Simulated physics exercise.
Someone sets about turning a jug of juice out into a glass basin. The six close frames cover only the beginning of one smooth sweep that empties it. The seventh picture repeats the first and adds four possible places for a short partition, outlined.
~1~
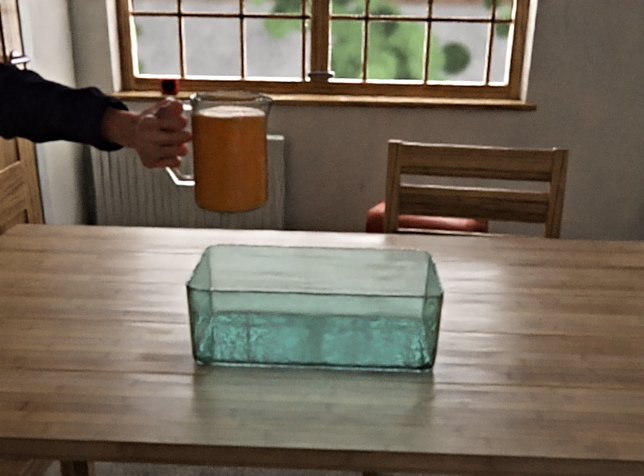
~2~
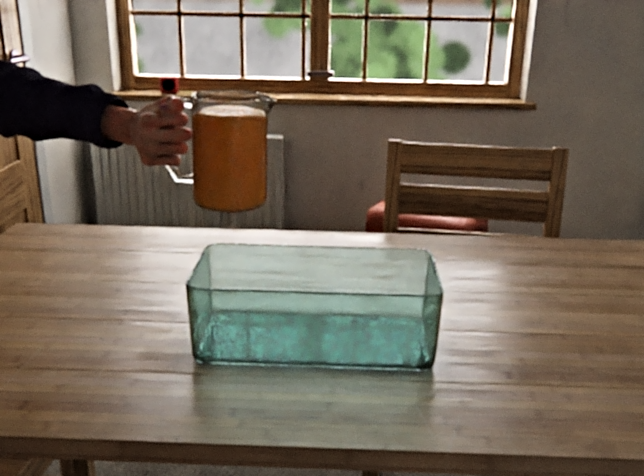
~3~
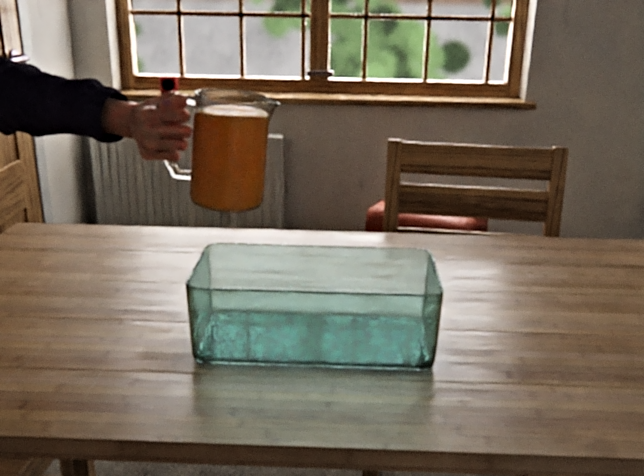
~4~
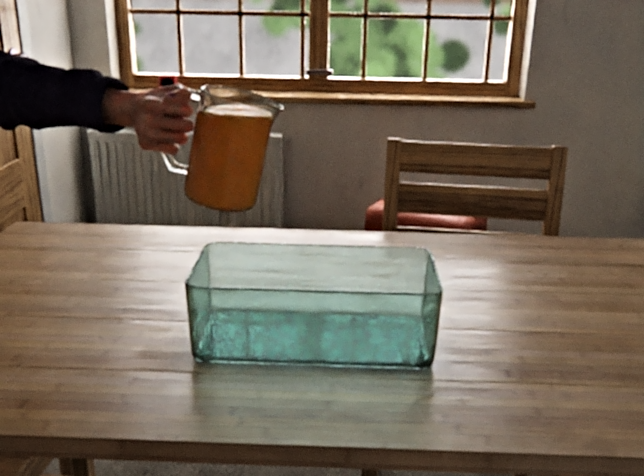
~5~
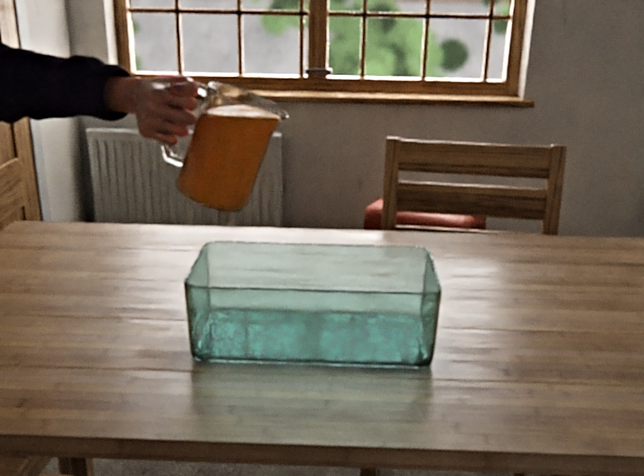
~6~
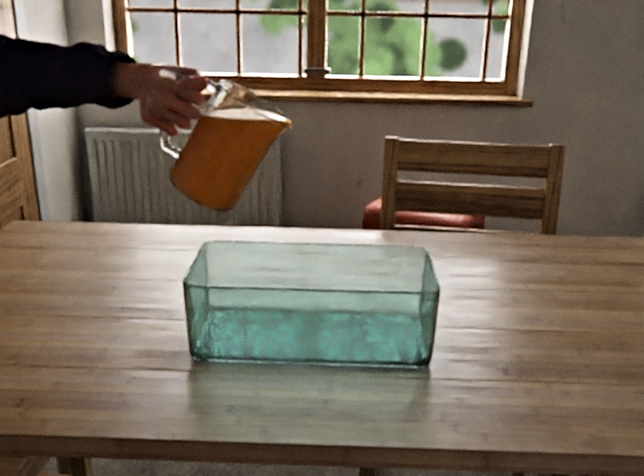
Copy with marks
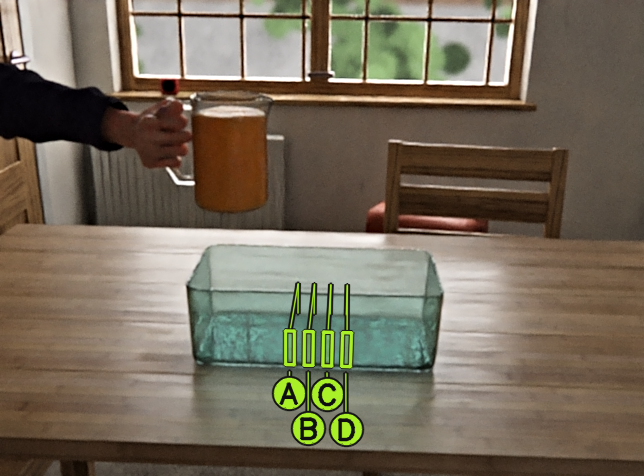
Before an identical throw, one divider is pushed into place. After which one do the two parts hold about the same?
Choose D.
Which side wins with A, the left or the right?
The right one.
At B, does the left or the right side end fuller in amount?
The right side.
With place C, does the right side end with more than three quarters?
Yes, it does.
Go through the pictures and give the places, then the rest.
In the first frame, upright, lip at (273, 100); basin from (193, 360) to (435, 368); nothing has left yet.
In the second frame, upright, lip at (274, 100); nothing has left yet.
In the third frame, tipped about 5°, lip at (277, 103); nothing has left yet.
In the fourth frame, tipped about 12°, lip at (282, 108); nothing has left yet.
In the fifth frame, tipped about 20°, lip at (286, 116); nothing has left yet.
In the sixth frame, tipped about 31°, lip at (290, 126); nothing has left yet.
On the marked copy, A at (289, 371); B at (308, 372); C at (327, 372); D at (345, 373).
With A, about 2 % ends left of the wall and 97 % right of it.
With B, about 3 % ends left of the wall and 96 % right of it.
With C, about 7 % ends left of the wall and 92 % right of it.
With D, about 46 % ends left of the wall and 52 % right of it.
